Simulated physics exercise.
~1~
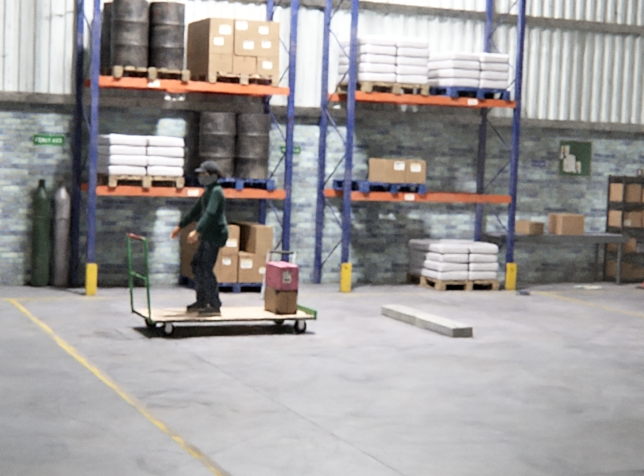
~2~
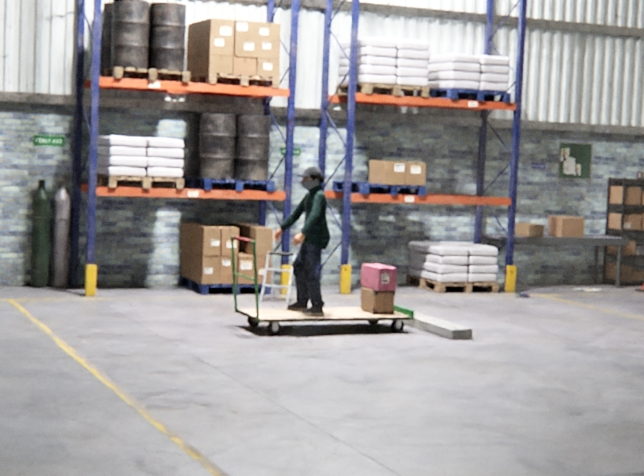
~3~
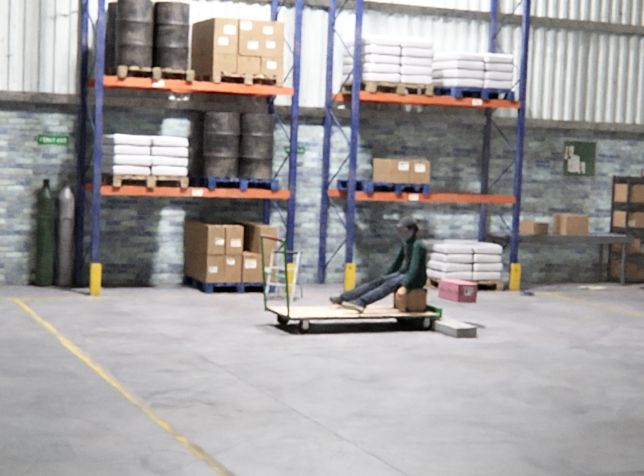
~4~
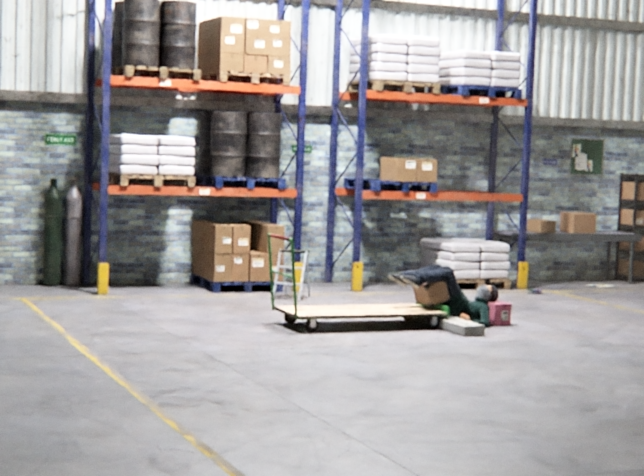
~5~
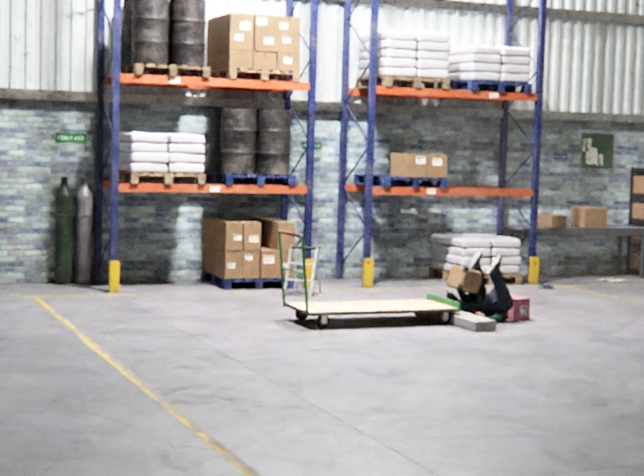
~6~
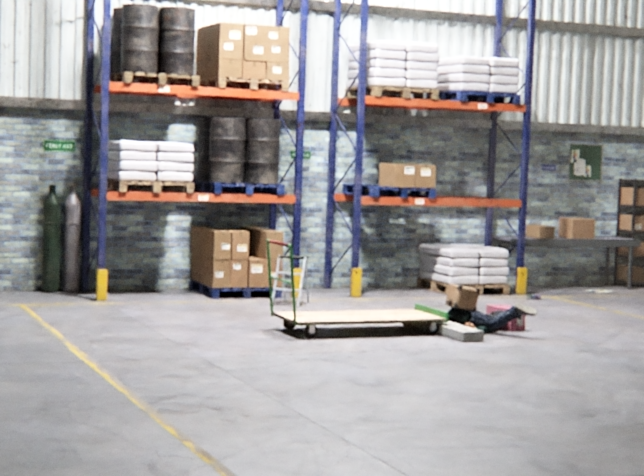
A person in dark green rode a flat cart rightward across a warehouse until it stopped at a low kerb, then toppled forward over the front along with a pink parcel and a brown box, all ending up on the floor beyond the empty cart.
